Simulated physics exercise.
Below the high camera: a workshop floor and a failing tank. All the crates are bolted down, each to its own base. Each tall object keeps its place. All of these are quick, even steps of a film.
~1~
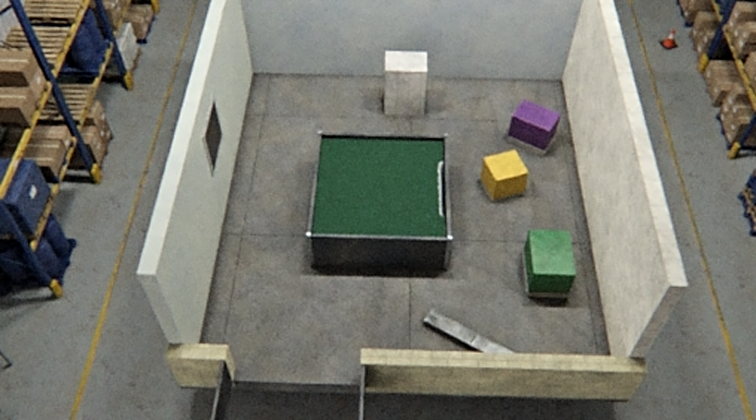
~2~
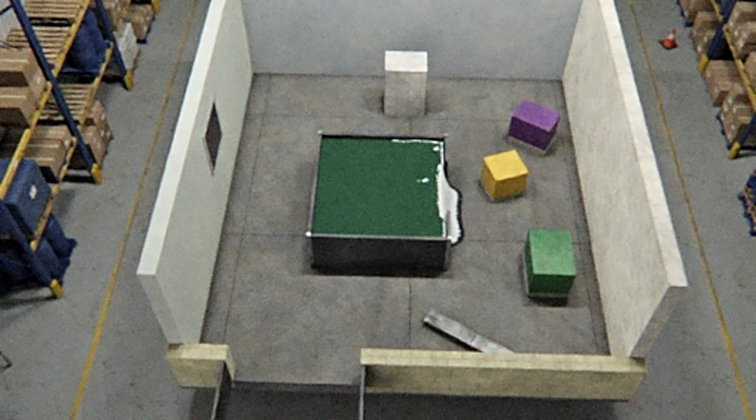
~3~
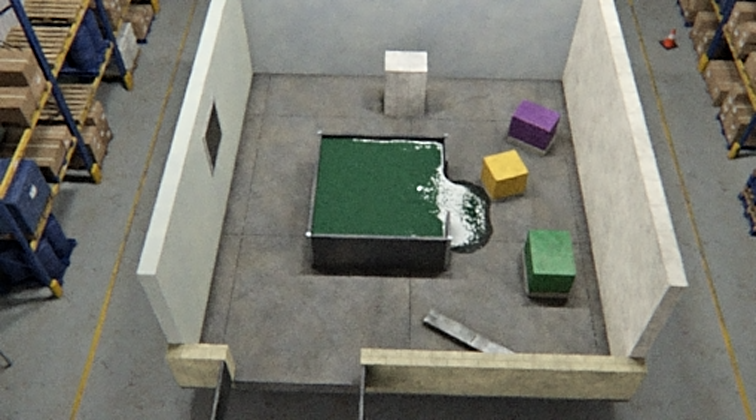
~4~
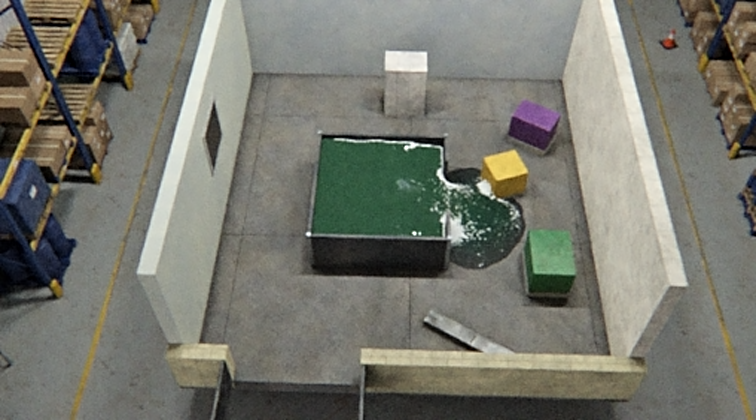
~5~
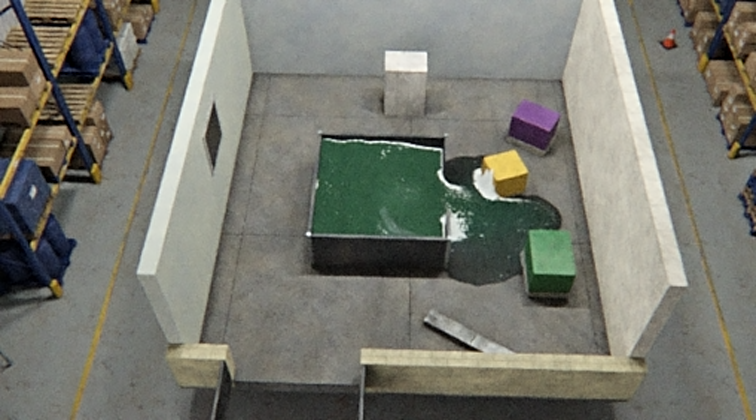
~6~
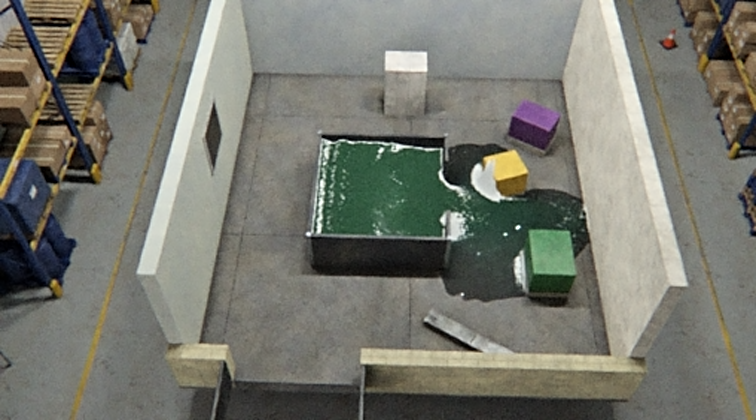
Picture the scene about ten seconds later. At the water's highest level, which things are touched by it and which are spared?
Going through them: The yellow crate is touched; the green crate is touched; the purple crate is touched.
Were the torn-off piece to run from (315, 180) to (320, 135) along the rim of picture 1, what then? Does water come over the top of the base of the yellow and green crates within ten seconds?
In that case the yellow one is flooded and the green one is never flooded.
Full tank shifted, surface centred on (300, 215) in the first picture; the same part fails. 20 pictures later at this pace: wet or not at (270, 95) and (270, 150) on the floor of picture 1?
The first spot is not reached and the second is not reached.
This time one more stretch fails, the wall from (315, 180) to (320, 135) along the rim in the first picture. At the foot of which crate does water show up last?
The one in green.
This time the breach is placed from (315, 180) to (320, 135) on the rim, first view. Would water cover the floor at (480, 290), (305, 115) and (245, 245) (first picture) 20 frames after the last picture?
Taken in turn, that's not reached, reached, and finally reached.
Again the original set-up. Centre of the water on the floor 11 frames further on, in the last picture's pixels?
Around pixel (444, 218) of the last picture.
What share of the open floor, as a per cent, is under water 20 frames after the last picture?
About 50 percent.
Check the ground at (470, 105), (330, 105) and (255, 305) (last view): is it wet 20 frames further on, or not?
Going through them in order, I'd call them drenched, drenched and clear.
A moment on, water covers 25 % of the floor; the yellow crate water round its plinth, the green crate water round its plinth, the purple crate water round its plinth.
Next, water covers 40 % of the floor; the yellow crate water round its plinth, the green crate water round its plinth, the purple crate water round its plinth.
Then, water covers 50 % of the floor; the yellow crate water round its plinth, the green crate water round its plinth, the purple crate water round its plinth.
Later, water covers 85 % of the floor; the yellow crate water round its plinth, the green crate water round its plinth, the purple crate water round its plinth.
In the end, water covers 95 % of the floor; the yellow crate was topped, the green crate was topped, the purple crate was topped.
